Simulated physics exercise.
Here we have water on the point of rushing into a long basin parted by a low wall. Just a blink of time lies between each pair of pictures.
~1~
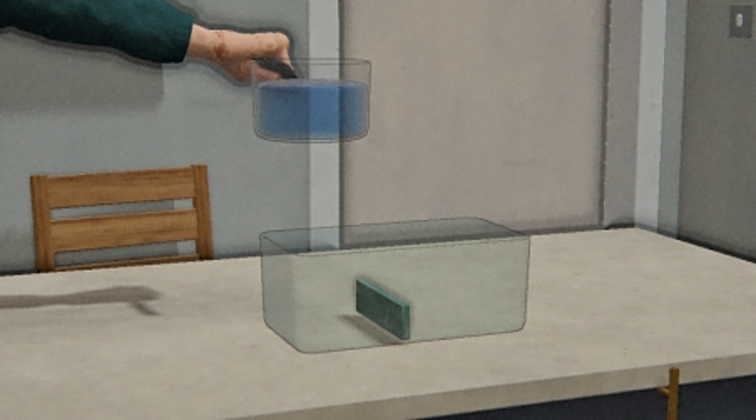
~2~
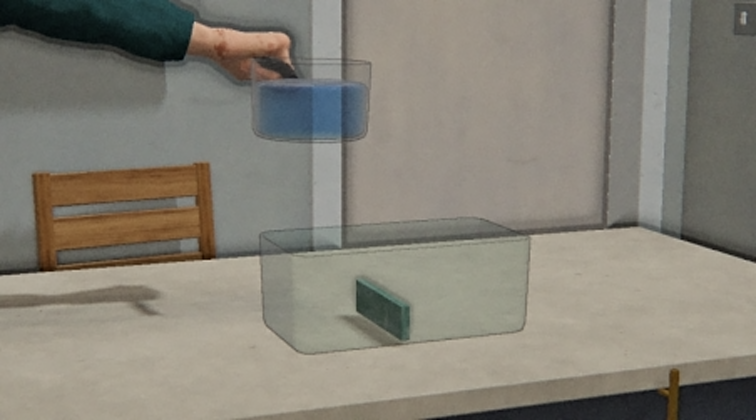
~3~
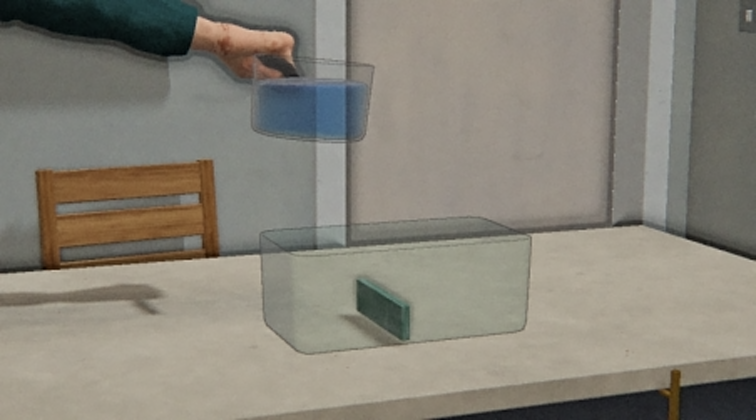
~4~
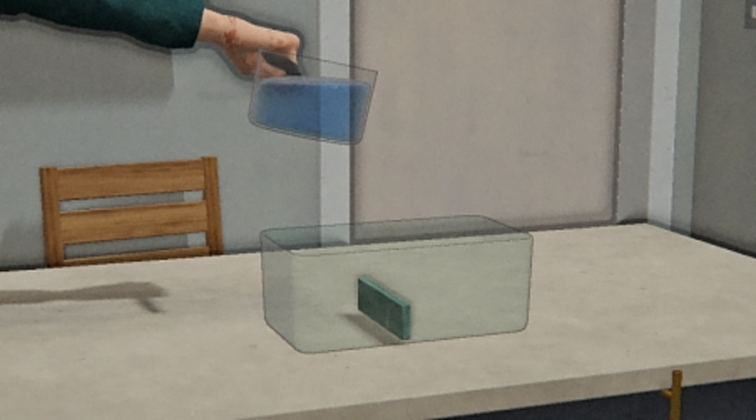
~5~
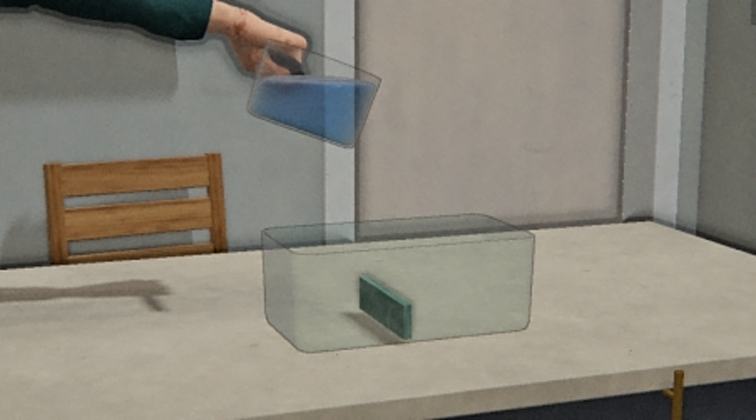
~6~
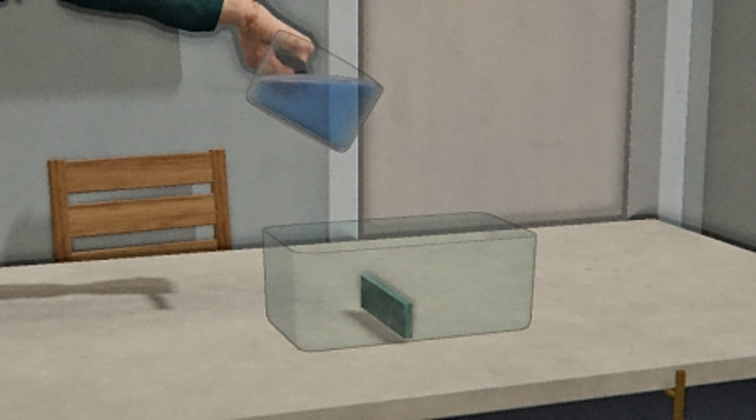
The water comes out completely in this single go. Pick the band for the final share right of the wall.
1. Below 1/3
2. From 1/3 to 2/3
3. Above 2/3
Above 2/3 (3).
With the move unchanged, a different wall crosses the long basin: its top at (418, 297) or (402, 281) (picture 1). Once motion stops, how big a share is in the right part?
Note: Roughly 55 % in case one, 85 % in case two.
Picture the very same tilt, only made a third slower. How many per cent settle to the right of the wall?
90 per cent or thereabouts.
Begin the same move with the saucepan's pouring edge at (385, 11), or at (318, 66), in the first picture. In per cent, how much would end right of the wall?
Try one: 85 %; try two: 40 %.
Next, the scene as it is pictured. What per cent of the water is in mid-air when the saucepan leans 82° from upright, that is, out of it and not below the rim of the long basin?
Share out of both vessels: Approx. 35 %.
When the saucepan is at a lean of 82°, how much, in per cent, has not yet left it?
Roughly 50 in a hundred.
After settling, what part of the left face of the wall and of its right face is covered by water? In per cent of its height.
Roughly 10 left of the wall, roughly 70 right of it.
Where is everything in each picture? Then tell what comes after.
In the first picture, it leans 0°; its right rim is at (366, 62); the water meets the walls at (255, 85) and (362, 83); the long basin's rim runs from (276, 246) to (505, 229); the wall's top is at (382, 293).
In the second picture, it leans 1°; its right rim is at (366, 64); the water meets the walls at (255, 85) and (362, 83).
In the third picture, it leans 5°; its right rim is at (369, 67); the water meets the walls at (257, 84) and (363, 82).
In the fourth picture, it leans 12°; its right rim is at (372, 72); the water meets the walls at (257, 83) and (366, 83).
In the fifth picture, it leans 20°; its right rim is at (376, 80); the water meets the walls at (256, 84) and (371, 82).
In the sixth picture, it leans 31°; its right rim is at (378, 90); the water meets the walls at (255, 81) and (377, 83).
A moment on, the saucepan is tipped on its side and 52 per cent is still to pour, 0 is left of the wall and 10 right of it.
Next, the saucepan is tipped on its side and 17 per cent is still to pour, 2 is left of the wall and 66 right of it.
Then the saucepan is tipped on its side and 5 per cent is still to pour, 6 is left of the wall and 83 right of it.
Later the saucepan is tipped on its side and 2 per cent is still to pour, 6 is left of the wall and 90 right of it.
Finally, 8 per cent lies left of the wall, 90 right of it and 1 outside.
